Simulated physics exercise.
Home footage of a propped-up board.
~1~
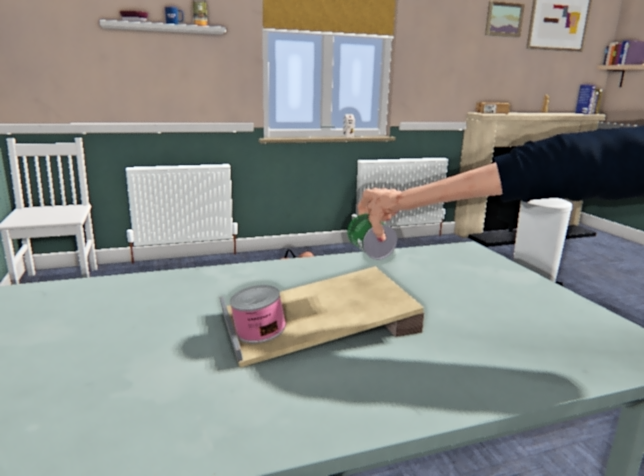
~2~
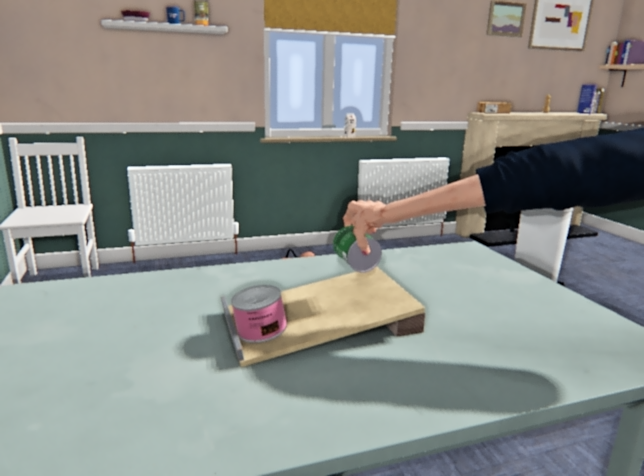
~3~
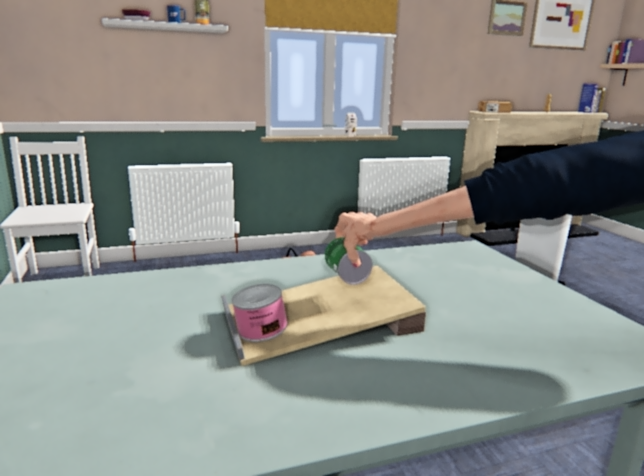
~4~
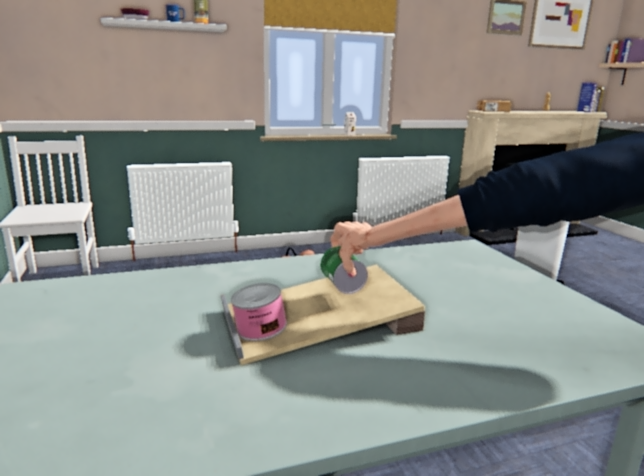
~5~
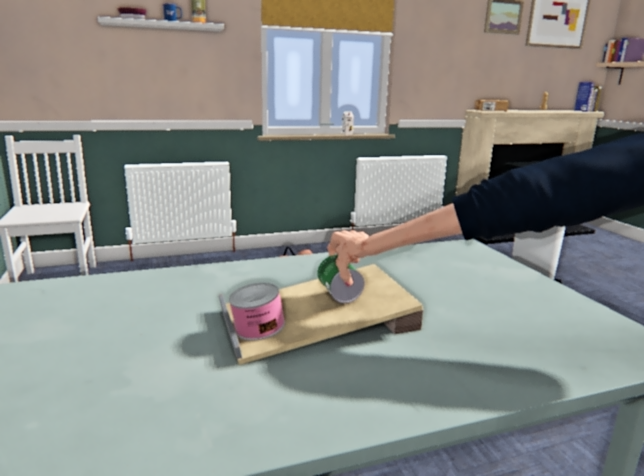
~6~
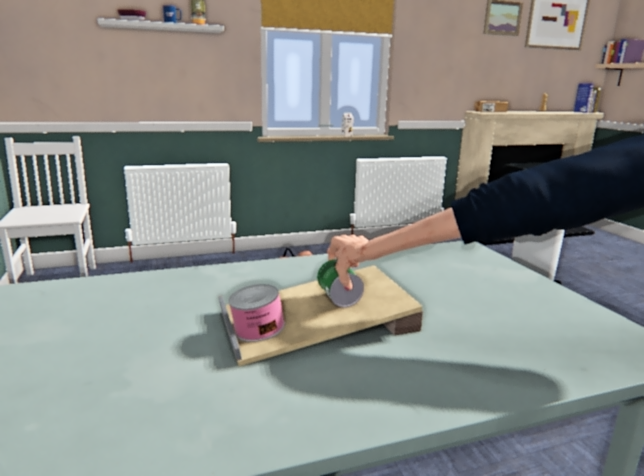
In a room with green and beige walls, seen from slightly above a pale green table, white radiators stand below and beside a window. A wooden board slopes down to the left, propped on a dark block at its right, with a pink tin at its lower end. A dark-sleeved arm reaches from the right, lowers a green tin leftward onto the board and keeps hold.
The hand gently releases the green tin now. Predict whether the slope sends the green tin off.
Travels downward.
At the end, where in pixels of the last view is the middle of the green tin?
Close to (292, 295) in the last picture.
Then, 0.30 s later than the last frame, green tin moved a little near (329, 286).
Then, 0.50 s later than the last frame, green tin moved about its own width near (304, 293).
Then, 0.60 s later than the last frame, green tin moved about its own width near (293, 295).
When it is over, moved from the start, green tin; pink tub as before. End places, in pixels of the last picture, green tin near (292, 296). The green tin slides or rolls down.
